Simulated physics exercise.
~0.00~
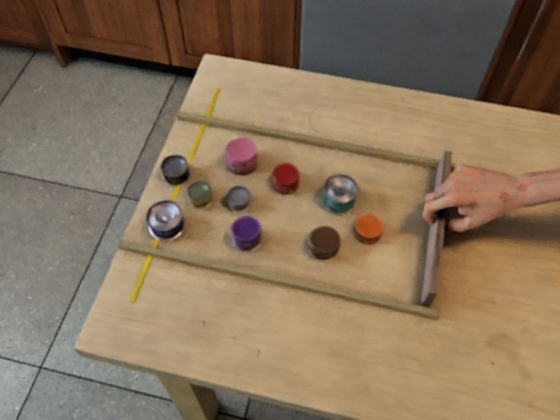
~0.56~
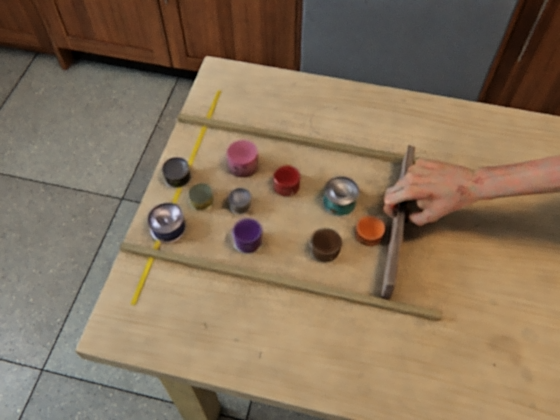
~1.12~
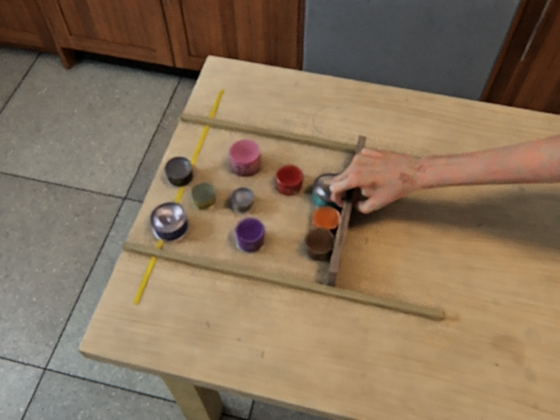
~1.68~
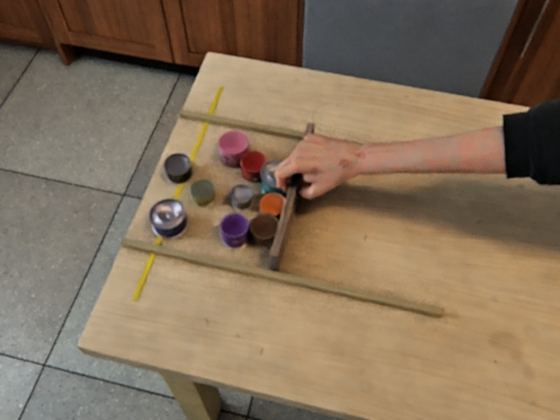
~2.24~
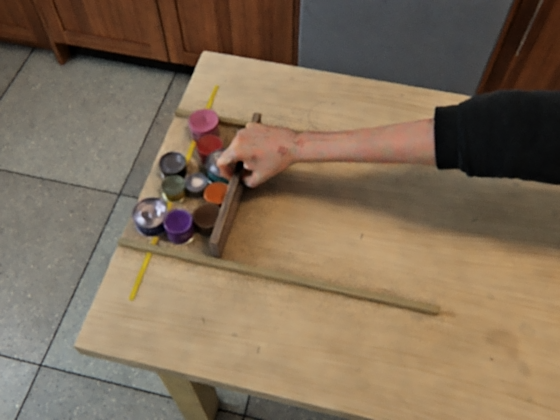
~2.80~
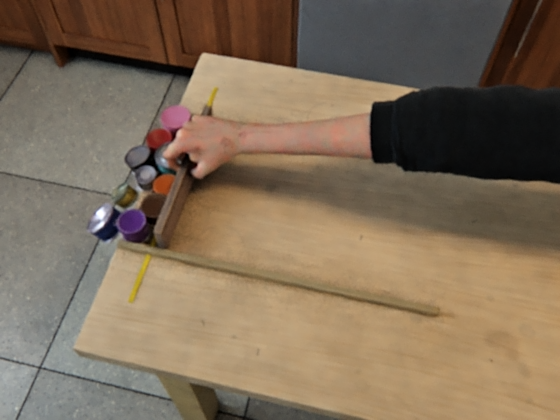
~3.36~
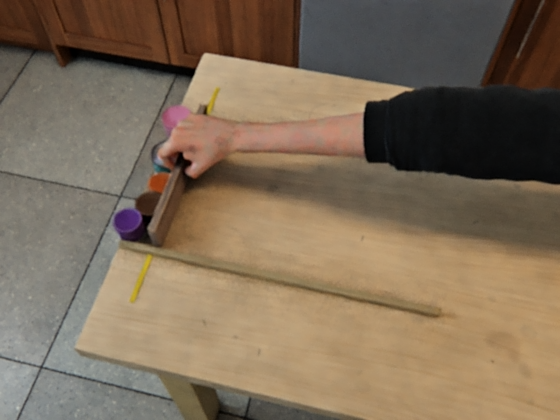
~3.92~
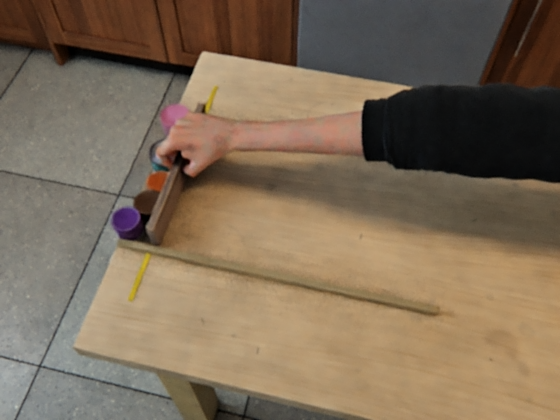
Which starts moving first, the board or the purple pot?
The board starts moving first. The purple pot stays still for a while and only shifts left later, as the board pushes the pots together.
